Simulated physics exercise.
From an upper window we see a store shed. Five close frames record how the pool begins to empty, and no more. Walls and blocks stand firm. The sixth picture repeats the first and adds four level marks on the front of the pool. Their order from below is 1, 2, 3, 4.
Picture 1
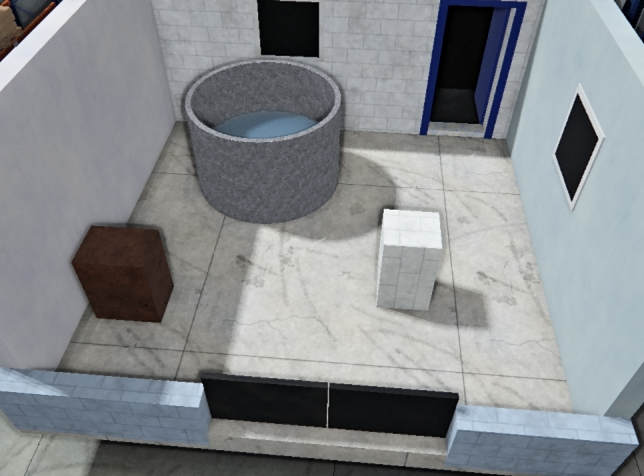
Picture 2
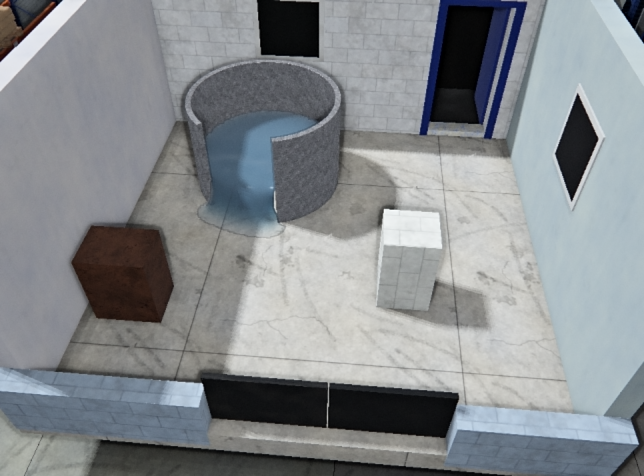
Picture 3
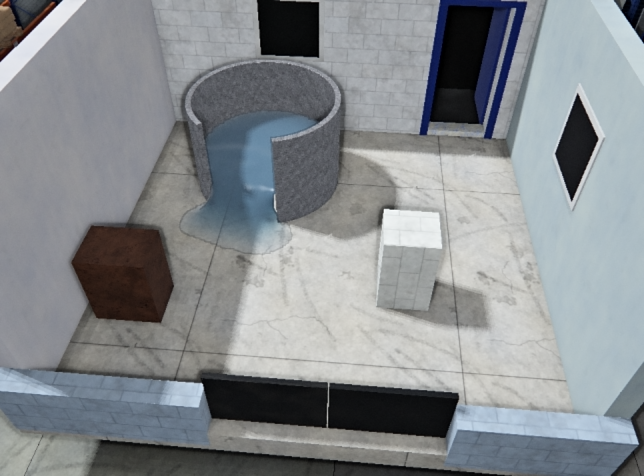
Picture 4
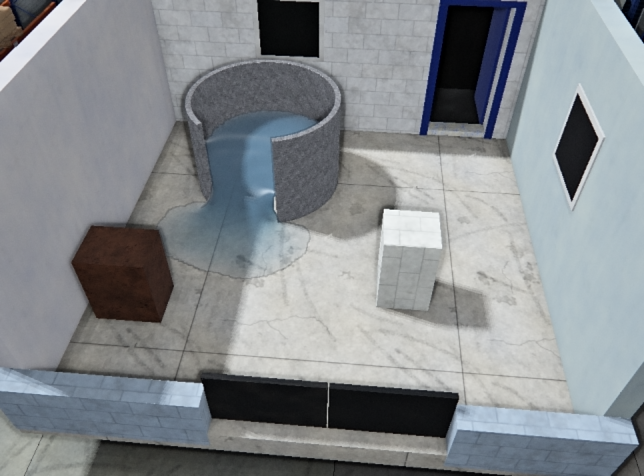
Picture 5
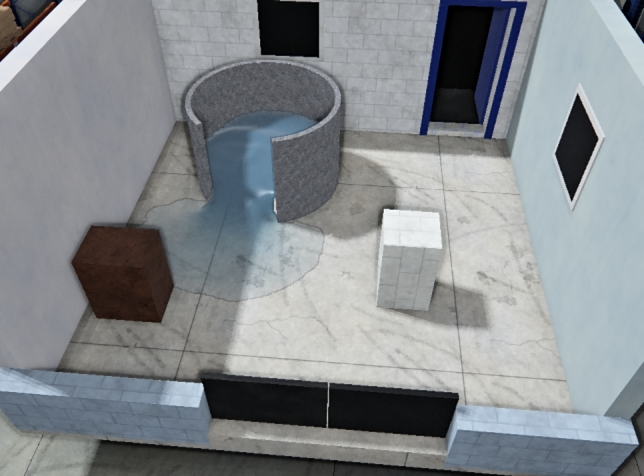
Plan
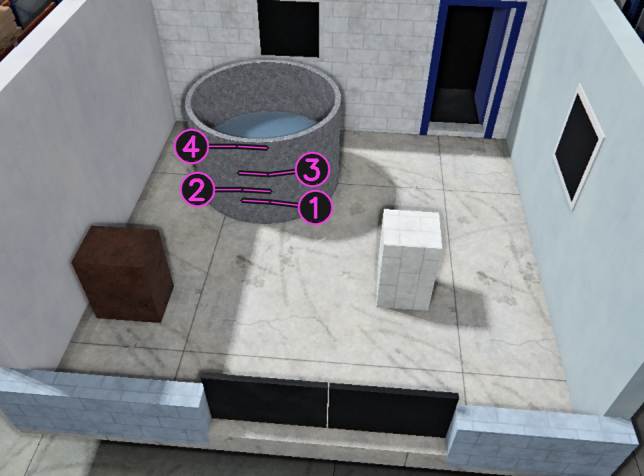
The clip opens on a walled yard with a round grey stone pool of still water, a brown block, a white block and a blue doorway. A gap appears in the pool's front wall and water pours through, then spreads forward and sideways across the pale floor in a thin, widening sheet.
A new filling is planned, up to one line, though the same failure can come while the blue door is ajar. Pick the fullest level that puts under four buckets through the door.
Line 2.
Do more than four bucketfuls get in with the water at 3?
Yes, it does.
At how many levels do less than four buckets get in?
Two of the four.
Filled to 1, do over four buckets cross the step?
No.
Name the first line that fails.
That would be 3.
On the marked copy, 1 at (256, 201); 2 at (255, 190); 3 at (254, 173); 4 at (251, 147); from the bottom up 1, 2, 3, 4.
For line 1, nothing gets over.
For line 2, a splash gets over, under a bucket.
For line 3, about 10 bucketfuls get in.
For line 4, dozens of bucketfuls pour in.
